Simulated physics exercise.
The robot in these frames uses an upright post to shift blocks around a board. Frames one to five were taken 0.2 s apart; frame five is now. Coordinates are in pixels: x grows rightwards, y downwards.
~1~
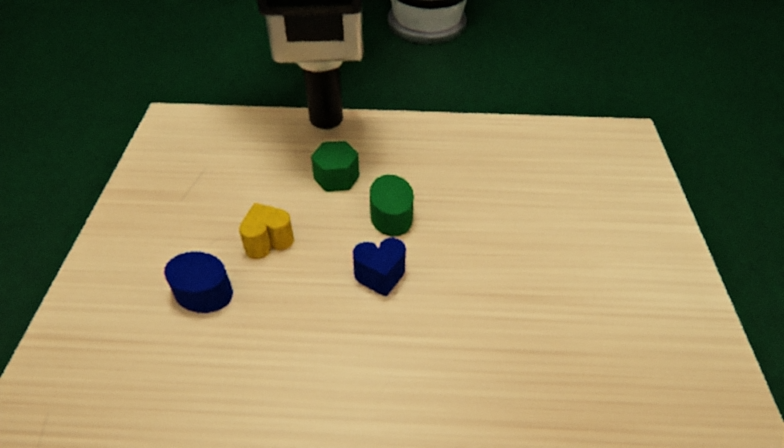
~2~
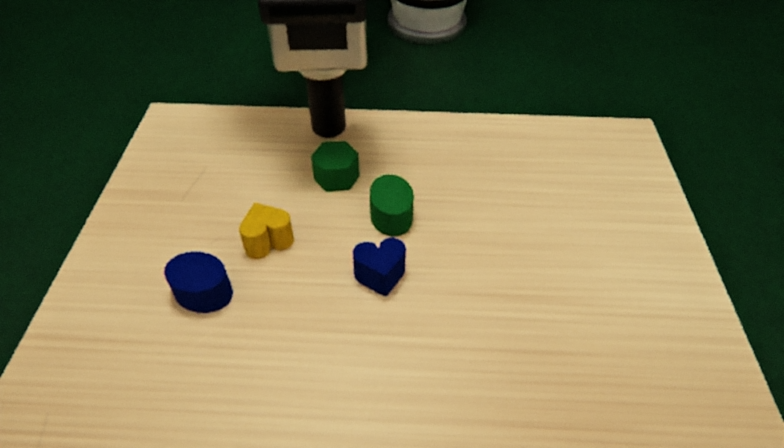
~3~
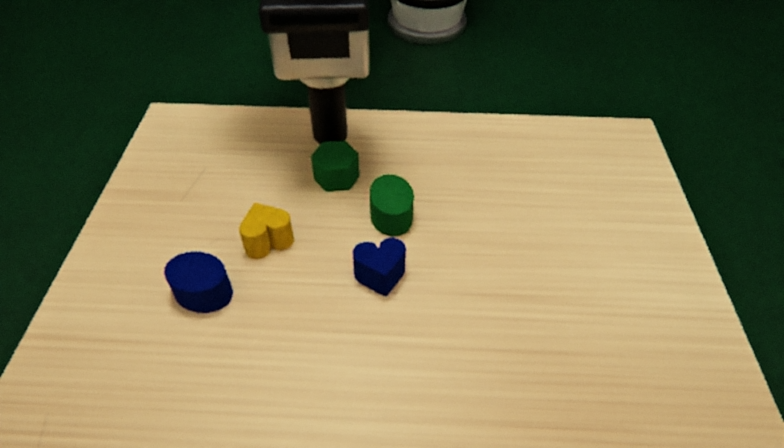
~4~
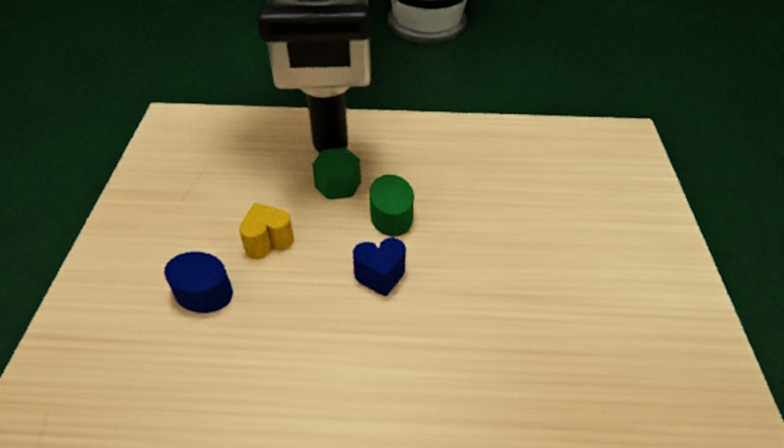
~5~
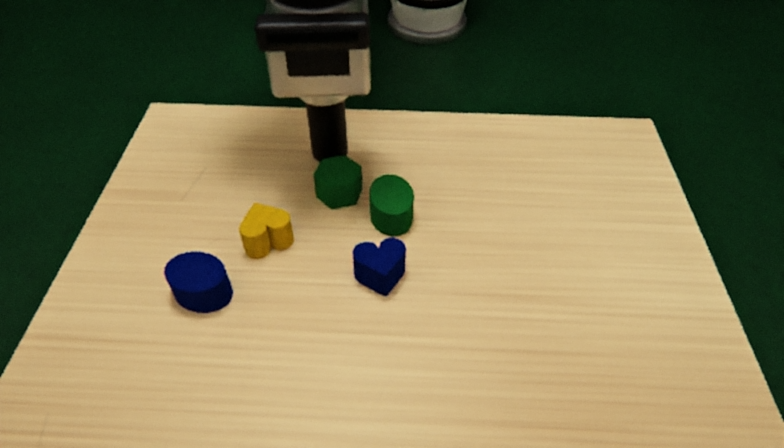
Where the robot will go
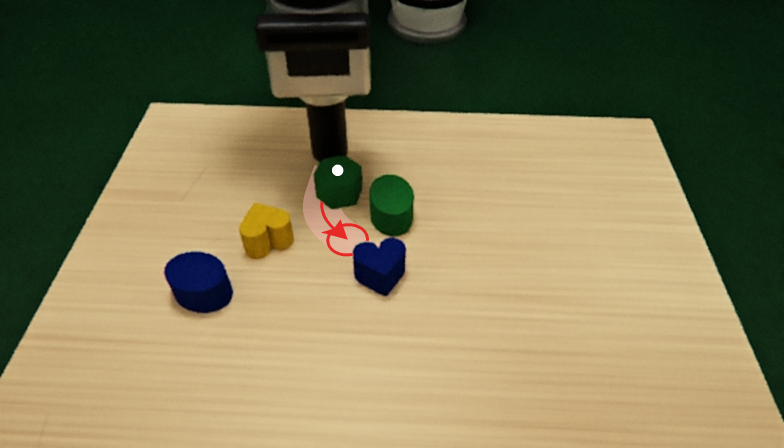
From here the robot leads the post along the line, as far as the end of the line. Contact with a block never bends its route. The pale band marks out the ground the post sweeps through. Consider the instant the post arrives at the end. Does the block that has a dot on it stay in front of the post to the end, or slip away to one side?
The block that has a dot on it is leading.
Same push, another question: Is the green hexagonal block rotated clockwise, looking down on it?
I'd say no.
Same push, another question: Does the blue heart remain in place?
Going by the path, no.
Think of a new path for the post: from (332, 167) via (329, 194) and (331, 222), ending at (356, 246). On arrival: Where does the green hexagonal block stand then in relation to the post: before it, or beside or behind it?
Still being pushed.
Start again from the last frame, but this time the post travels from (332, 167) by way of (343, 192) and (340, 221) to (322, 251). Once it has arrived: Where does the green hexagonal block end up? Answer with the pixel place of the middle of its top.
Just about (344, 260).
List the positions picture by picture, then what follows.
The first picture shows tip of the post at (327, 120), middles of tops, green hexagonal block at (335, 154), blue heart at (380, 254), green elliptical block at (392, 193).
The second picture shows post at (329, 128), nothing pushed.
The third picture shows post at (331, 137), nothing pushed.
The fourth picture shows post at (331, 145), green hexagonal block at (336, 162).
The fifth picture shows post at (330, 153), green hexagonal block at (338, 170), blue heart at (380, 254), green elliptical block at (392, 193).
The line goes from (332, 167) via (324, 191) and (325, 218), ending at (348, 239); the dot is on the green hexagonal block.
On the path given first. One third of the way, post at (322, 179); green hexagonal block at (341, 195), turned 30° anticlockwise.
Two thirds of the way, post at (324, 204); green hexagonal block at (351, 221), turned 45° anticlockwise.
At the end, post at (347, 226); green hexagonal block at (374, 245), turned 40° anticlockwise; blue heart at (395, 275), turned 15° anticlockwise; green elliptical block unmoved.
